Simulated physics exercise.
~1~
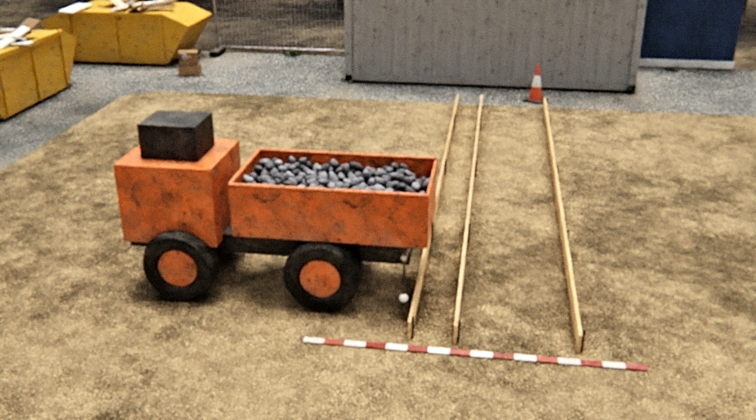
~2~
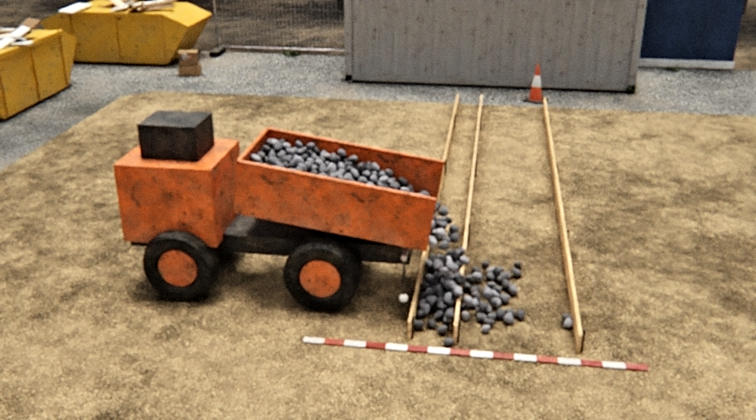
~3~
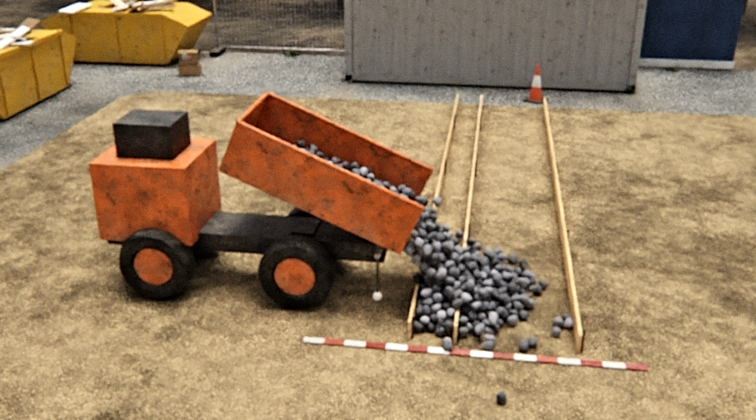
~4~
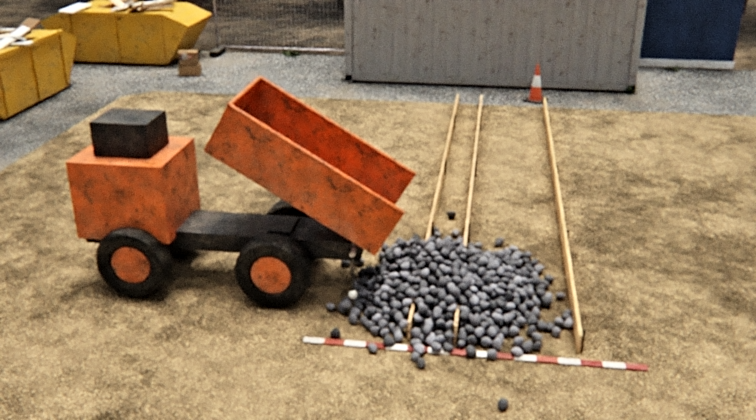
On a dirt floor, an orange tipper raises its body, pulls left and empties grey stones into a heap.
